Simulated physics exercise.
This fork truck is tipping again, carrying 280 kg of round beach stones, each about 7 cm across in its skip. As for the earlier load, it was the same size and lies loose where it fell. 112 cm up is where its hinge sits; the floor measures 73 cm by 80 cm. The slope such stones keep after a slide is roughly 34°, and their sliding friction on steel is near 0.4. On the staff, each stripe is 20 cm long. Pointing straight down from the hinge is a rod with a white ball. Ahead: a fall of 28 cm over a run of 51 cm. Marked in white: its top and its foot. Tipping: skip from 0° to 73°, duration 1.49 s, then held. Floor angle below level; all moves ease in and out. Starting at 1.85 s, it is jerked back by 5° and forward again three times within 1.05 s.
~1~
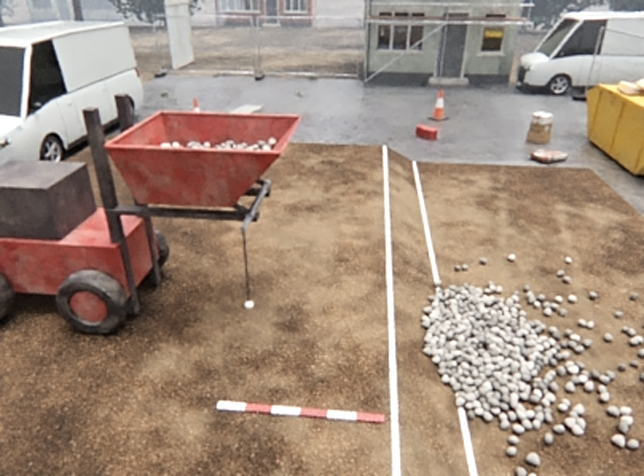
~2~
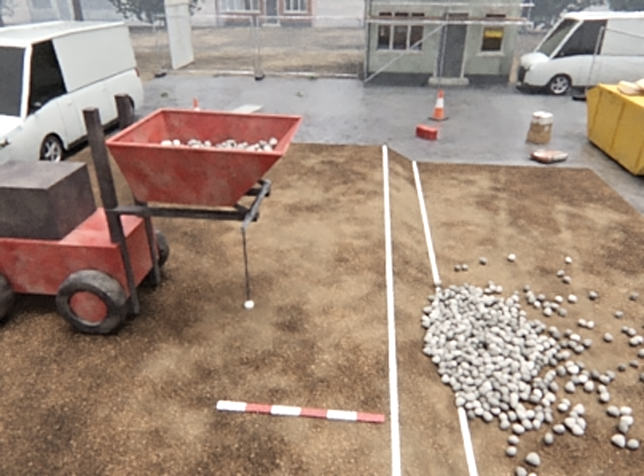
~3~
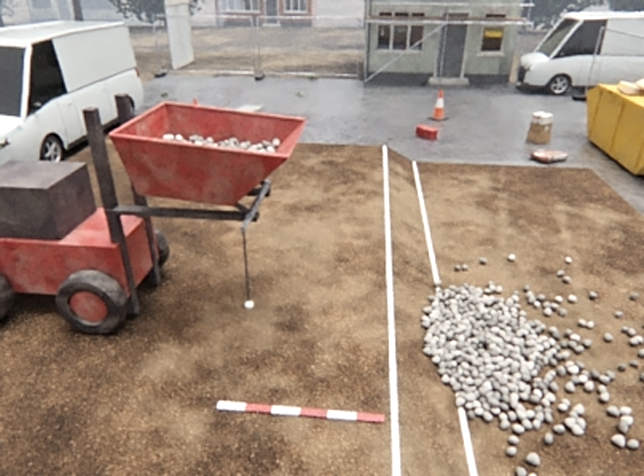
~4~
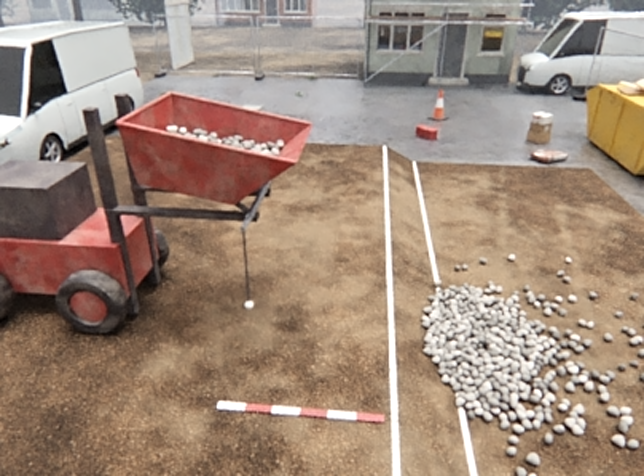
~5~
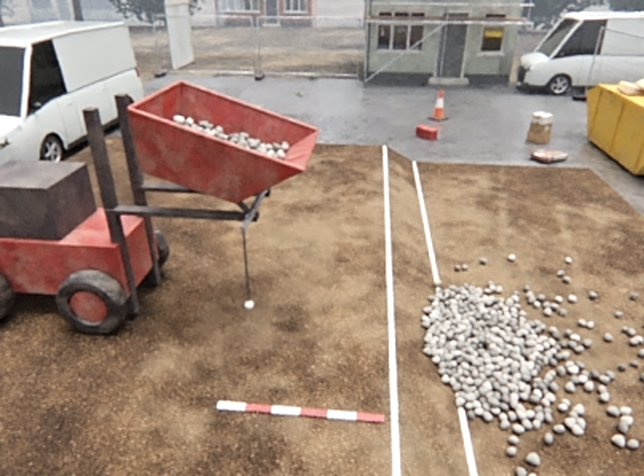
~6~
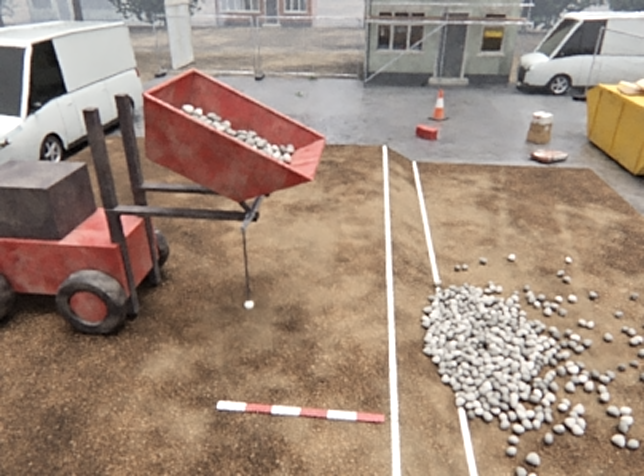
A red skip of pale round stones on a fork truck at the left tilted steadily down toward the right, its back end rising, while the loose stone pile on the right lay still.
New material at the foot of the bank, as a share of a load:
Roughly 45 percent.
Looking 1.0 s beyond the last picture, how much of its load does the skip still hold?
That works out to about 65 %.
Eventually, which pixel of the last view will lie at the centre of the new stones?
Roughly at (442, 330) in the last picture.
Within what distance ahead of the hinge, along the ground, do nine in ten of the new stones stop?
Ahead of it by roughly 200 cm.
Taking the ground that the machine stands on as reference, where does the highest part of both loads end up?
10 cm above.
Then, 0.5 s after the last picture the floor is at 62°; in per cent of one load, 100 in the skip, 8 on the top or the slope, 90 at the foot of the bank; the foremost stones are past the picture's edge.
Then, 1.0 s after the last picture the floor is at 73°; in per cent of one load, 64 in the skip, 44 on the top or the slope, 90 at the foot of the bank; the foremost stones are past the picture's edge.
Then, 2.8 s after the last picture the floor is at 73°; in per cent of one load, 0 in the skip, 63 on the top or the slope, 135 at the foot of the bank; the foremost stones are past the picture's edge.
Then, 5.2 s after the last picture the floor is at 73°; in per cent of one load, 0 in the skip, 63 on the top or the slope, 136 at the foot of the bank; the foremost stones are past the picture's edge. Net gain at the foot of the bank, 45.
